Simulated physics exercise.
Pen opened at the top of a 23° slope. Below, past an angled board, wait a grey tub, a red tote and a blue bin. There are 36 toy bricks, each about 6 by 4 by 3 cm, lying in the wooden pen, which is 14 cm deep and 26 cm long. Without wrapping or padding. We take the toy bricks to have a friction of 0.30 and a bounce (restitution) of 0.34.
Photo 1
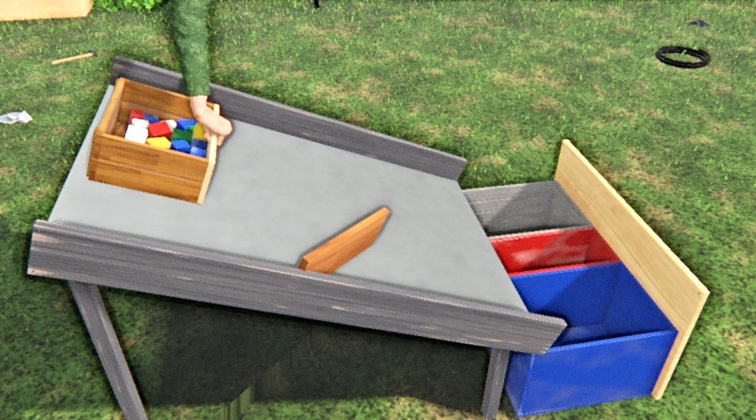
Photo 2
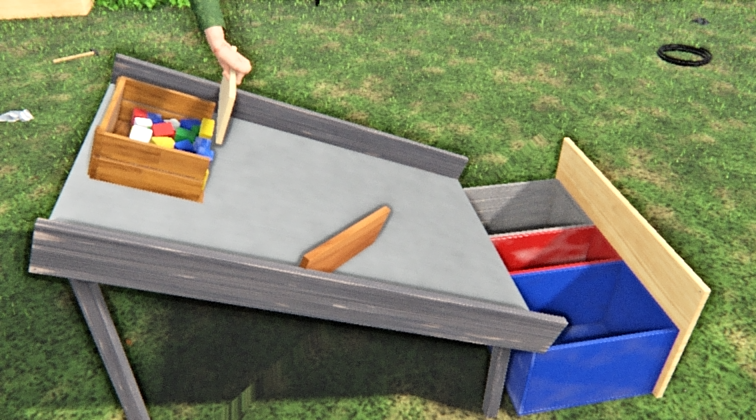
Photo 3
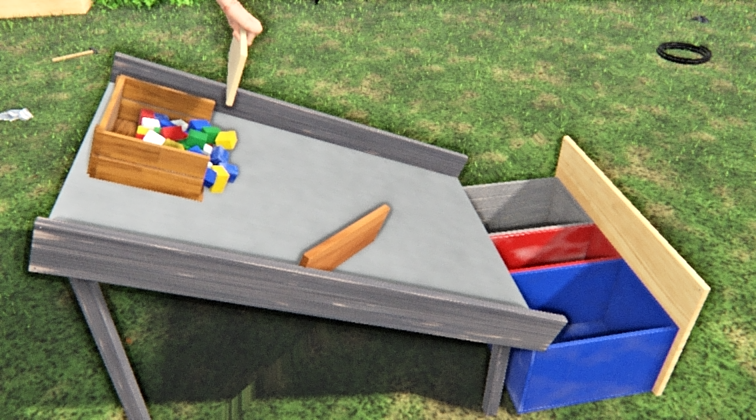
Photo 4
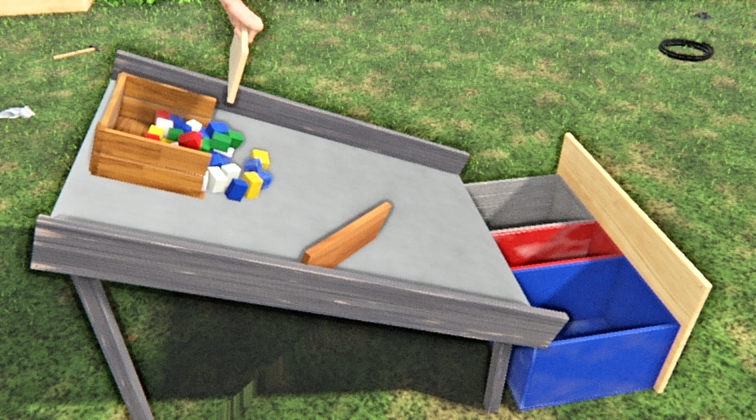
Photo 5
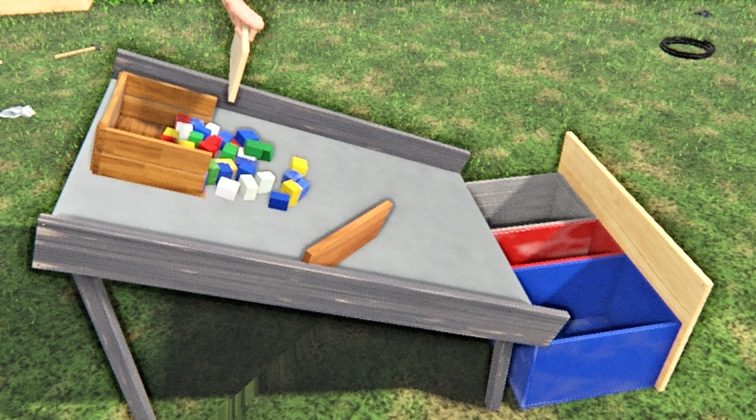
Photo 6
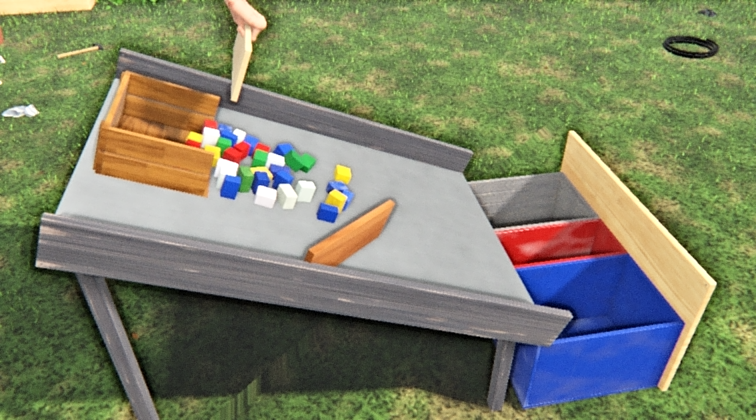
Colourful toy bricks sliding out of a wooden pen and spreading down a grey sloping table after a hand lifts away its end panel.
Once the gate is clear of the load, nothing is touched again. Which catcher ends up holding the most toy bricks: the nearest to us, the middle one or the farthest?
Most of it lands in the central container.
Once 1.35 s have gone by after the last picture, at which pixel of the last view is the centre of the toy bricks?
Somewhere around (573, 282) in pixels.
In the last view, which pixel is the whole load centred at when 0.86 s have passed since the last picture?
(527, 232).
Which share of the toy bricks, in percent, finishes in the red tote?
I'd put it at around 60 percent of them.
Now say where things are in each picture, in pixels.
In the first frame (we follow the rim corner now nearest the camera), wooden pen at (103, 134); grey tub at (477, 240); nothing out yet.
Wooden pen at (104, 133), in the second frame.
Wooden pen at (103, 132); 4 out, the lowest brick at (226, 173), in the third frame.
Wooden pen at (105, 129); 14 out, the lowest brick at (260, 160), in the fourth frame.
Wooden pen at (106, 128); 20 out, the lowest brick at (299, 167), in the fifth frame.
Wooden pen at (109, 128); grey tub at (483, 232); 29 out, the lowest brick at (342, 175), in the sixth frame.
Then, 0.22 s after the last picture, 36 on the slope.
Then, 0.49 s after the last picture, 1 in the grey tub, 2 in the red tote, 30 on the slope and 3 in the air.
Then, 0.86 s after the last picture, 5 in the grey tub, 13 in the red tote, 1 in the blue bin, 7 on the slope and 10 in the air.
Outcome (1.35 s after the last picture), 13 in the grey tub, 21 in the red tote and 2 in the blue bin.
